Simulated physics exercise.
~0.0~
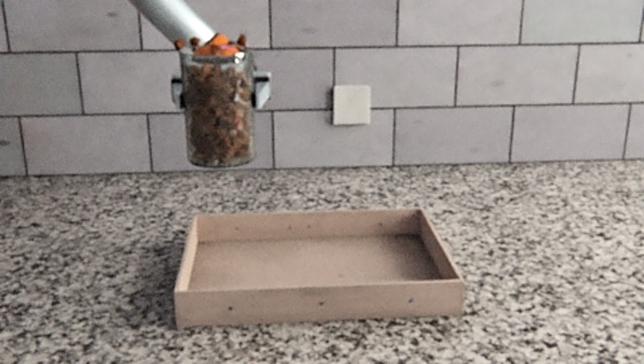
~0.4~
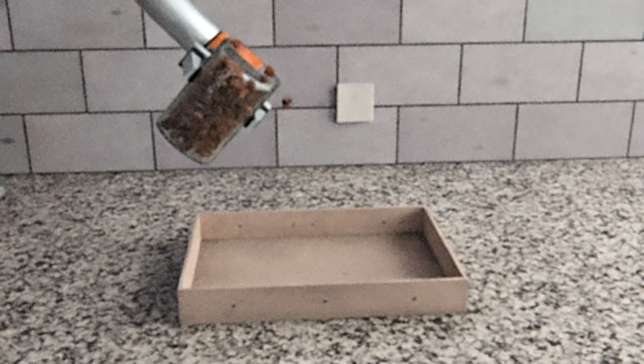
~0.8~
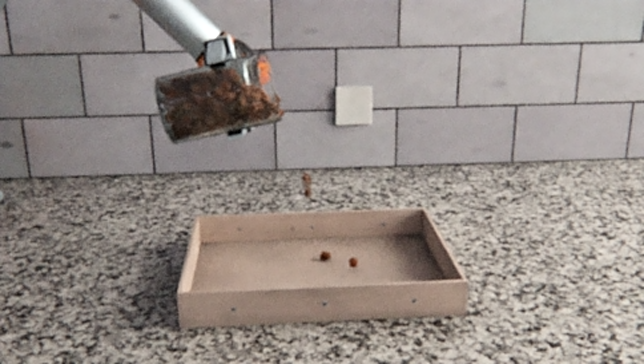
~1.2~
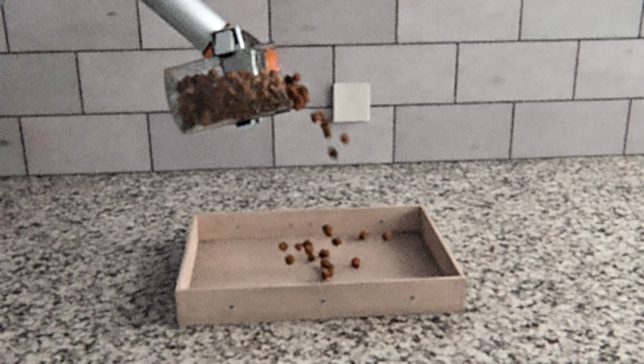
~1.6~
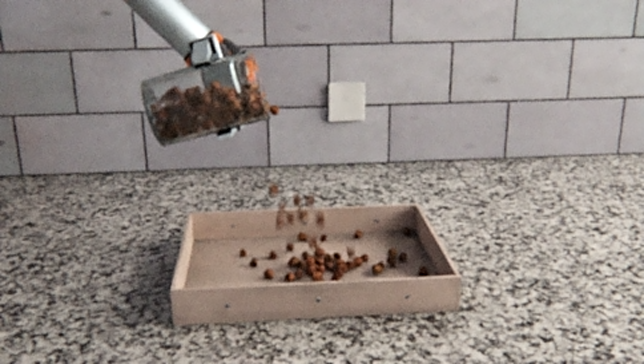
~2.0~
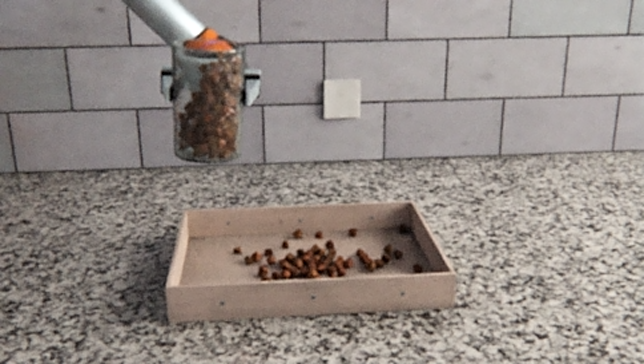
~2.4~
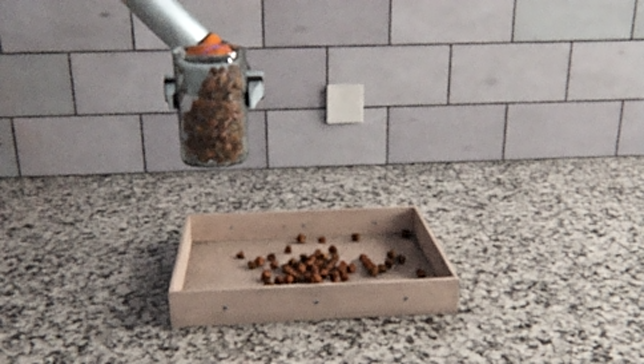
Robot gripper tipping a clear cup sideways, spilling some brown pellets into a shallow tray, then holding the still partly filled cup upright.
